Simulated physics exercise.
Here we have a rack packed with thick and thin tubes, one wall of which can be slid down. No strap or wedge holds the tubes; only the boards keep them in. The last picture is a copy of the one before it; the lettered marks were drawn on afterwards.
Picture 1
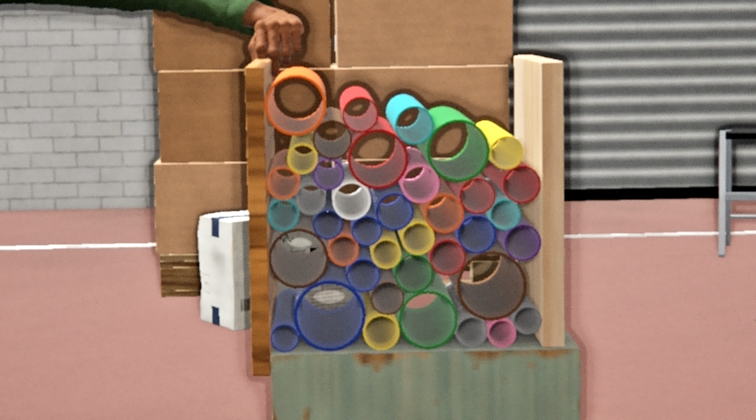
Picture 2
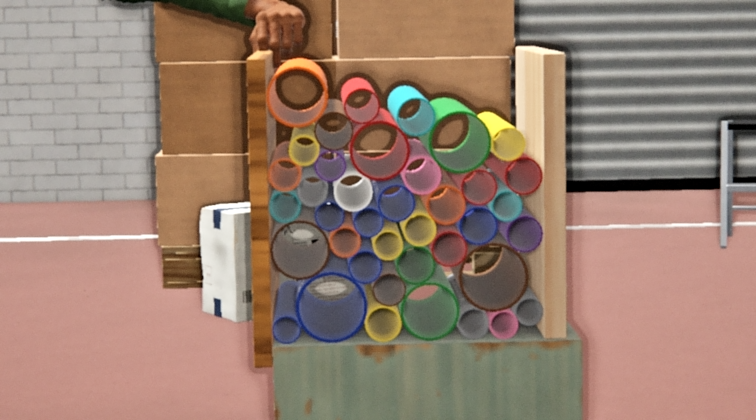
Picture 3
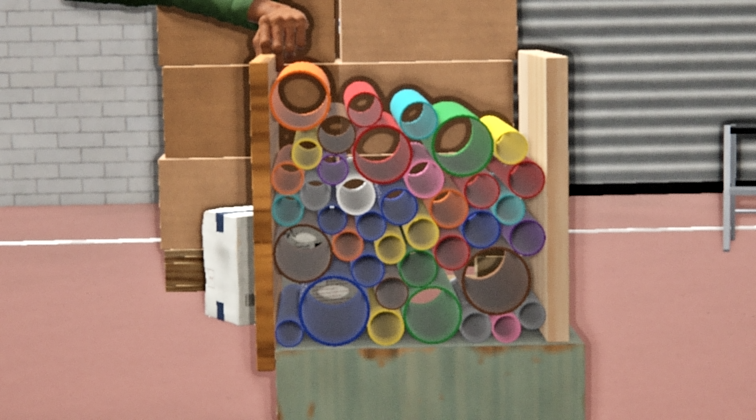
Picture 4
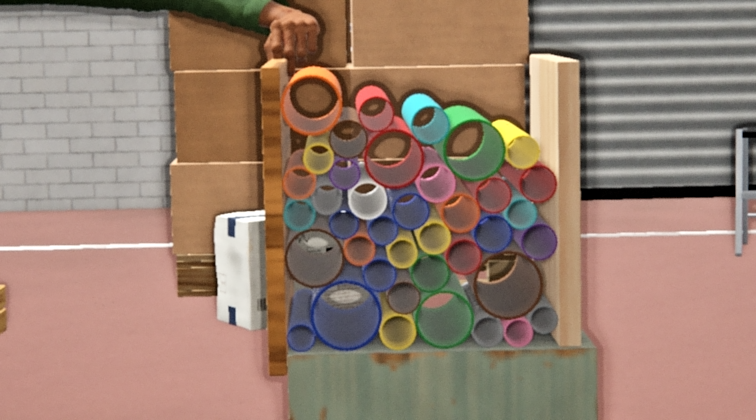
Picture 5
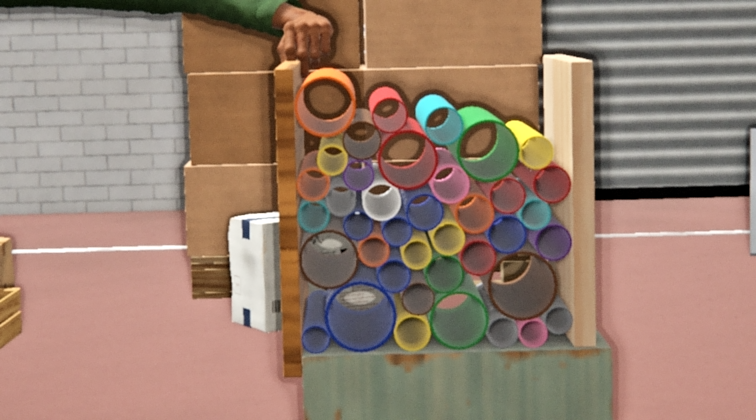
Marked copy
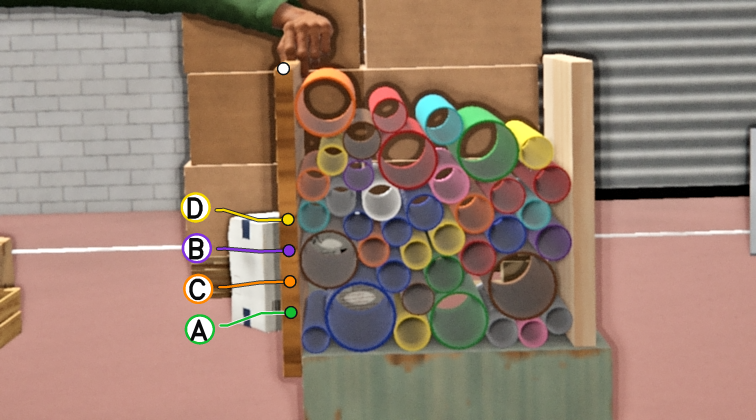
The view shifted slightly, making the rack packed with thick and thin colourful tubes drift a little to the right, while a hand stayed above the left board and the tubes stayed in place.
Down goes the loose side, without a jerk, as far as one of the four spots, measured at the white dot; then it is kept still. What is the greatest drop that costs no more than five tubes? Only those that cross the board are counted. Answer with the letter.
At most to D.
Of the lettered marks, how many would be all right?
One of the four.
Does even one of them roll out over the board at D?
Yes.
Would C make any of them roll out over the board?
At C: Yes.
On the marked copy, A at (291, 313); B at (289, 251); C at (290, 282); D at (288, 219); the white dot at (283, 69).
With D. Early on, top of the board (295, 136).
Further on, top of the board (298, 212).
At the end, top of the board (298, 218), three out over the board.
As for the rest, A more than five out over the board; B more than five out over the board; C more than five out over the board.
